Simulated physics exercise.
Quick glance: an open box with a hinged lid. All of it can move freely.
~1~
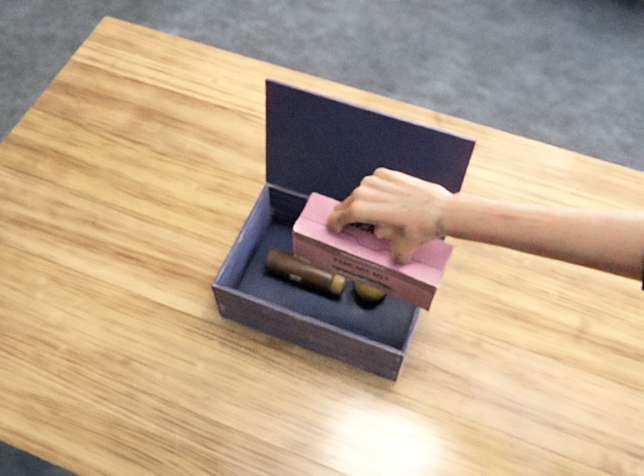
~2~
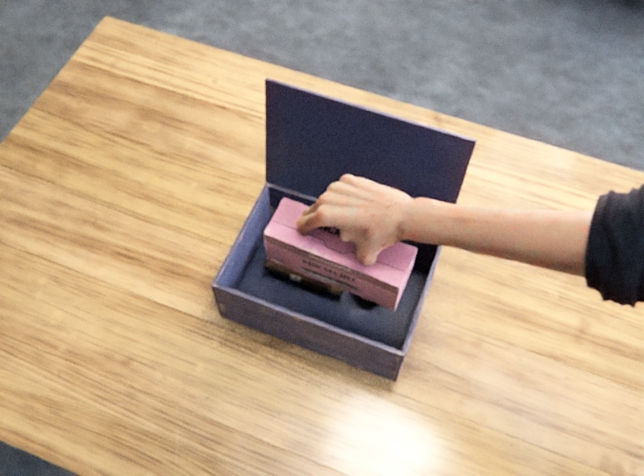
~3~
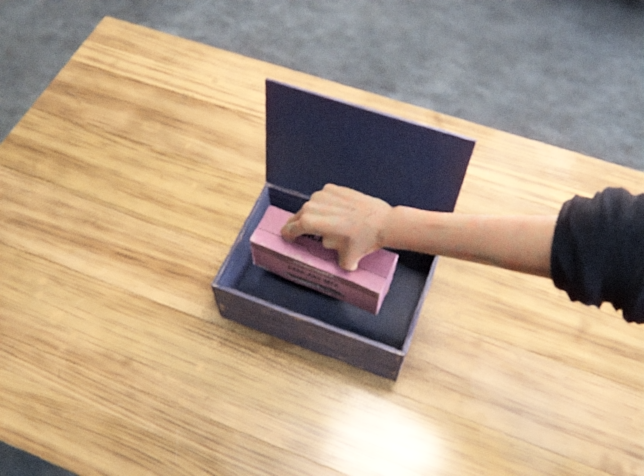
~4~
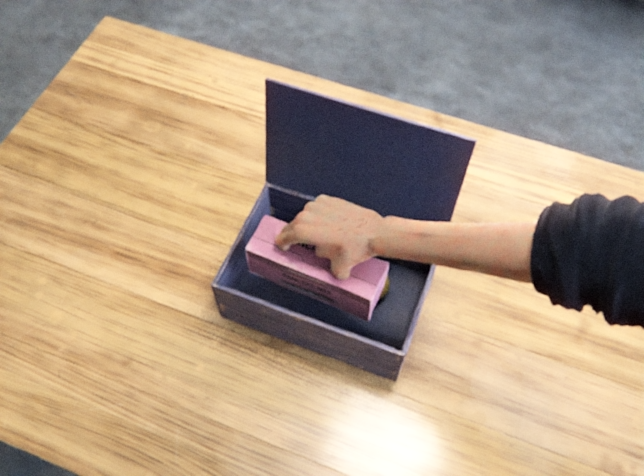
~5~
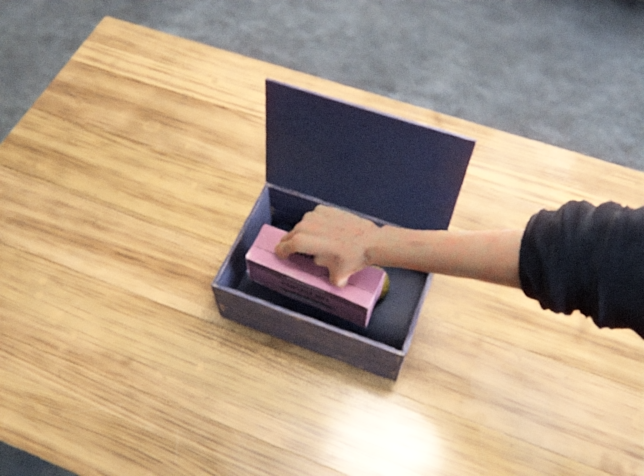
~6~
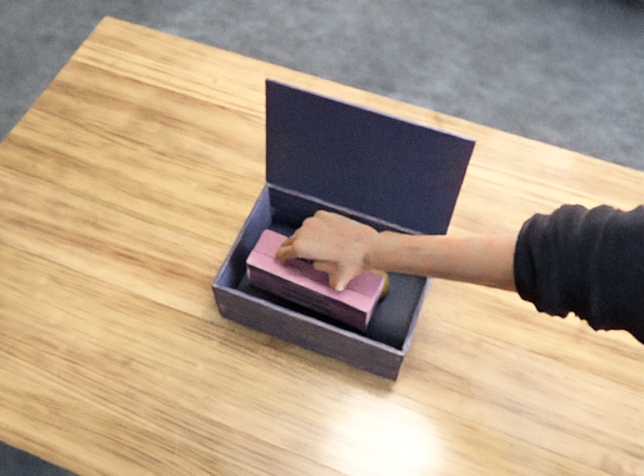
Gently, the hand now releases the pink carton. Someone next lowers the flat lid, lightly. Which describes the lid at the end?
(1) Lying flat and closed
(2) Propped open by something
The answer is 1.
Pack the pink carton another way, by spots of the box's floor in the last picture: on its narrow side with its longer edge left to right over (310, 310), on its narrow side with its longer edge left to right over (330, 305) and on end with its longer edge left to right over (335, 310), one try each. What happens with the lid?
In order, the lid fits down, then fits down, then gets blocked.
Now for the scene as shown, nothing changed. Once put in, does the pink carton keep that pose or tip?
Looking at the last picture, it sits at an angle.
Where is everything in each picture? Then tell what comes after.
The first frame shows on its way; pink carton (371, 252).
The second frame shows on its way; pink carton (339, 254).
The third frame shows on its way; pink carton (323, 260).
The fourth frame shows on its way; pink carton (316, 268).
The fifth frame shows on its way; pink carton (315, 276).
The sixth frame shows put in, still held; pink carton (315, 280).
Then, 1.10 s on from there, lid starting down; pink carton turned 47° from how it was put near (312, 302); brown shaker shifted about its own width; yellow lemon shifted a little.
Then, 1.70 s on from there, lid 46° above the rim; pink carton turned 47° from how it was put near (312, 302); brown shaker shifted about its own width; yellow lemon shifted a little.
In the end, lid shut; toppled in the box, pink carton; moved from the start, brown shaker; yellow lemon unmoved. At the end, from the last picture's camera, pink carton near (312, 302).
